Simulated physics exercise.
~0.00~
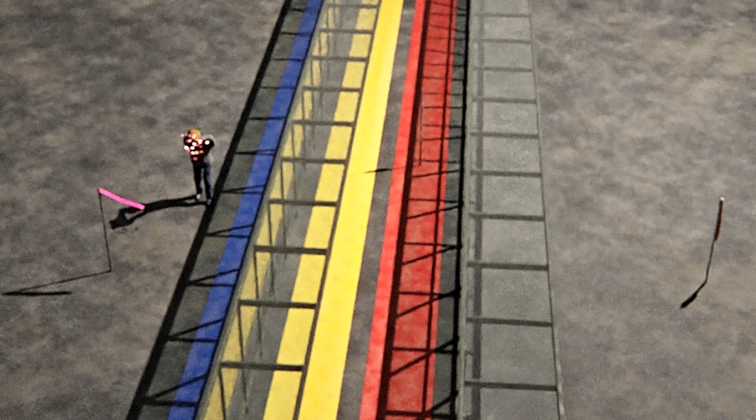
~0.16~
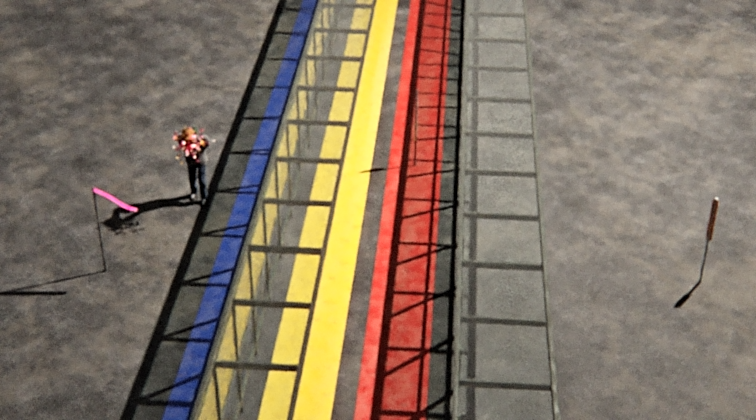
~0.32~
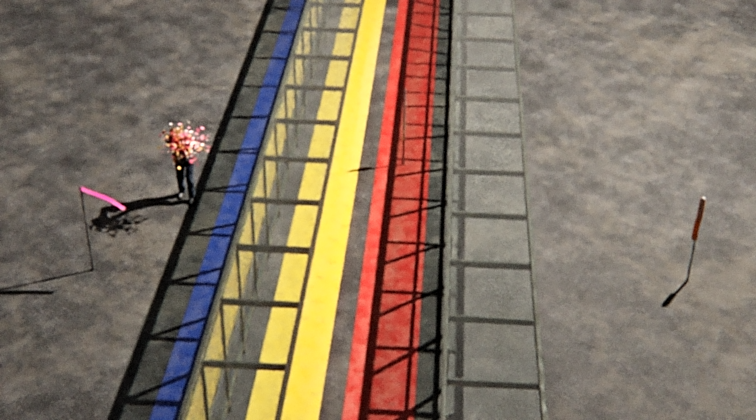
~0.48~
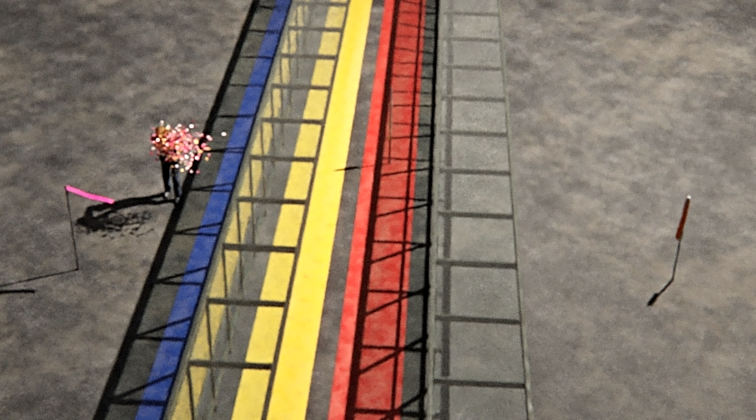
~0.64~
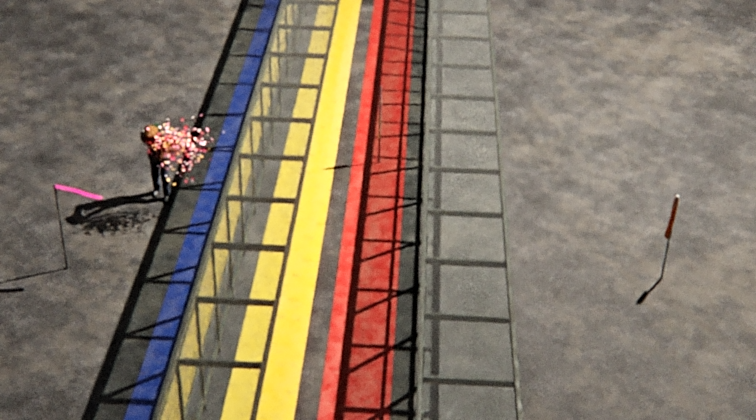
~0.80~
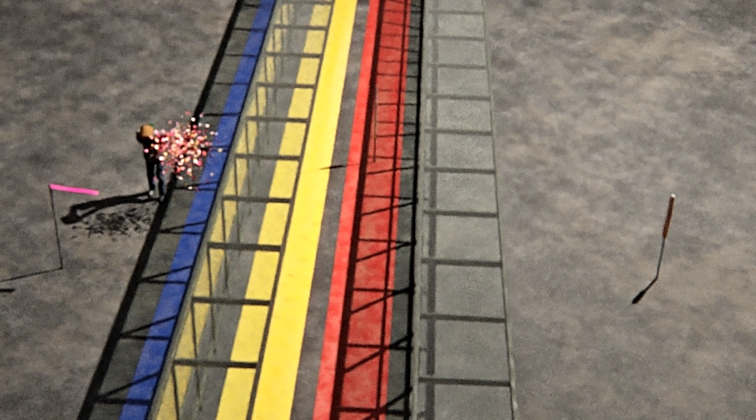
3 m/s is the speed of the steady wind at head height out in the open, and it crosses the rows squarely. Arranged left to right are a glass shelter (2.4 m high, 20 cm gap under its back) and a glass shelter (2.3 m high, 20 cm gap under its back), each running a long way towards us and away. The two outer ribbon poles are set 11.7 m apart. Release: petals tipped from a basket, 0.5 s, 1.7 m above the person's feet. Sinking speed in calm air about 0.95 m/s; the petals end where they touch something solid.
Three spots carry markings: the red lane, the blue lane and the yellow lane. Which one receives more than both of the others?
It is the blue one.
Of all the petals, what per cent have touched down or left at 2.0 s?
Roughly 35 %.
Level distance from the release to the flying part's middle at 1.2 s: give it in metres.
It comes to roughly 1.0 m.
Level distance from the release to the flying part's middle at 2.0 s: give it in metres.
I'd put it near 1.5 metres.
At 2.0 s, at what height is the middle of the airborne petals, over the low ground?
Roughly 0.8 m up.
After 1.2 s, 0 % lies on the blue lane, 0 % on the red lane and 0 % on the yellow lane; 1 % has touched down or left; the middle of what still flies is 1.3 m above the low ground, near (204, 160).
After 2.0 s, 21 % lies on the blue lane, 0 % on the red lane and 0 % on the yellow lane; 33 % has touched down or left; the middle of what still flies is 0.8 m above the low ground, near (227, 180).
After 3.5 s, 52 % lies on the blue lane, 0 % on the red lane and 0 % on the yellow lane; 89 % has touched down or left; the middle of what still flies is 2.1 m above the low ground, near (323, 128).
After 8.0 s, 55 % lies on the blue lane, 1 % on the red lane and 0 % on the yellow lane; 97 % has touched down or left.
After 45.0 s, 55 % lies on the blue lane, 1 % on the red lane and 0 % on the yellow lane; 100 % has touched down or left.
